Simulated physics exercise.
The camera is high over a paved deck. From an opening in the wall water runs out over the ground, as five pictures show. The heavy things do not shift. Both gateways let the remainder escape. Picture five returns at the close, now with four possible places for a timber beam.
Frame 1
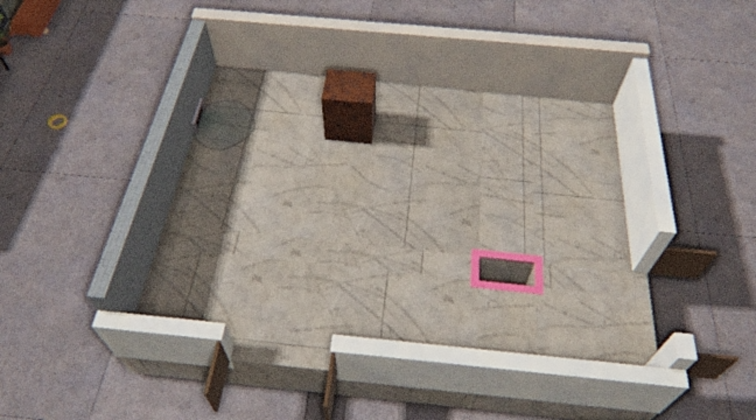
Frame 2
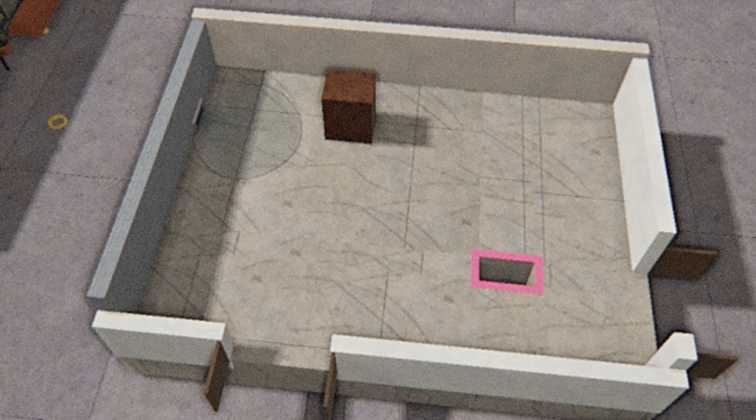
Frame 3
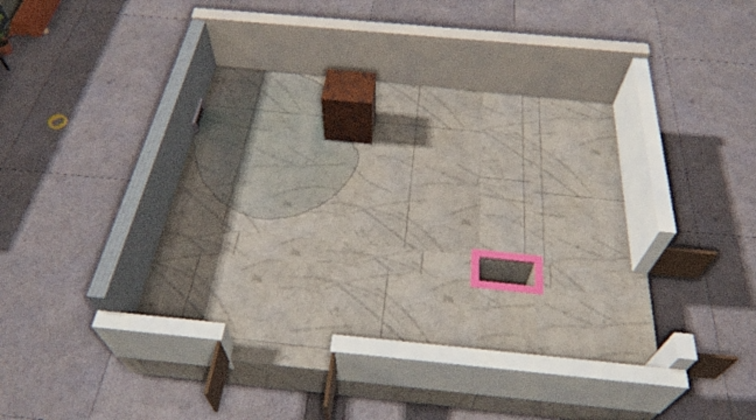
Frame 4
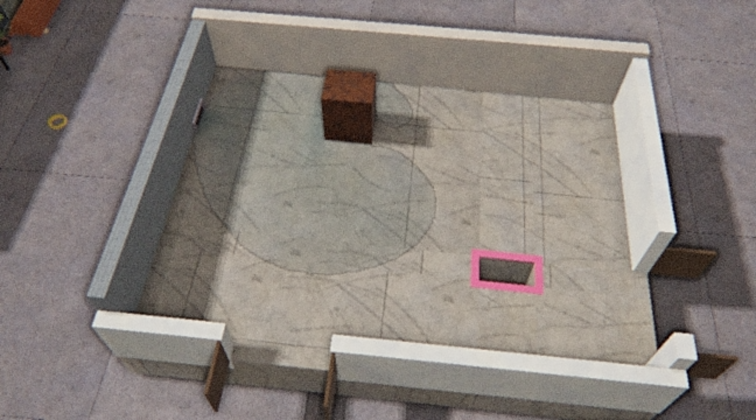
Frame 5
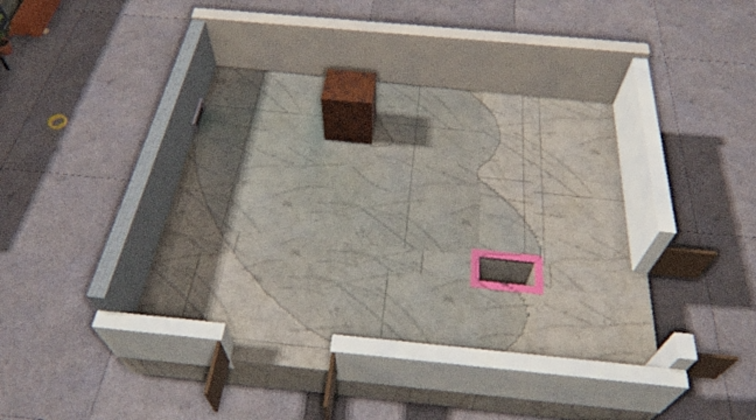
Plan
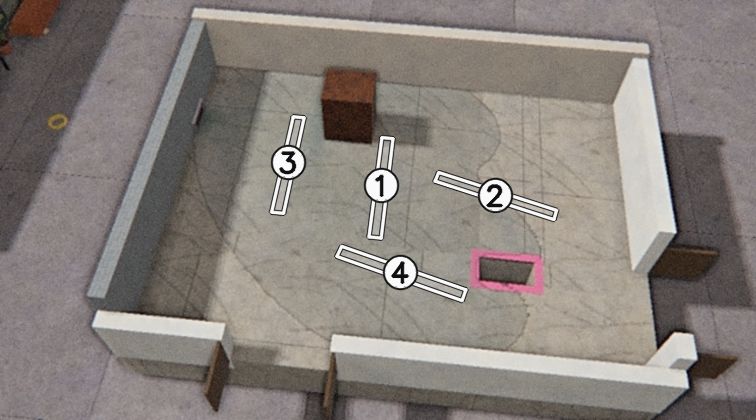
Water spreads in a thin, faintly darker sheet across the pale, scratched floor of a roofless walled enclosure on a grey paved deck, seen from high above by a still camera. A brown block stands near the back wall, a pink-rimmed gully lies right of centre, and brown gates hang open at the front and right. Starting by the left wall, the rounded sheet widens past the block and reaches the gully, which takes in water.
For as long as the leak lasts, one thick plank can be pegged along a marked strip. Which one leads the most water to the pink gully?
The answer is position 4.
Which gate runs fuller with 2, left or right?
The right one.
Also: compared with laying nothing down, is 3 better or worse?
Position 3 is worse.
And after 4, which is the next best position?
That is position 2.
In white, 1 from (375, 237) to (387, 138); 2 from (436, 176) to (555, 214); 3 from (277, 212) to (298, 117); 4 from (339, 251) to (464, 295).
With 1, about 4 % of the stream goes into the pink gully, about 96 % out by the gates.
With 2, about 21 % of the stream goes into the pink gully, about 79 % out by the gates.
With 3, about 6 % of the stream goes into the pink gully, about 94 % out by the gates.
With 4, about 38 % of the stream goes into the pink gully, about 61 % out by the gates.
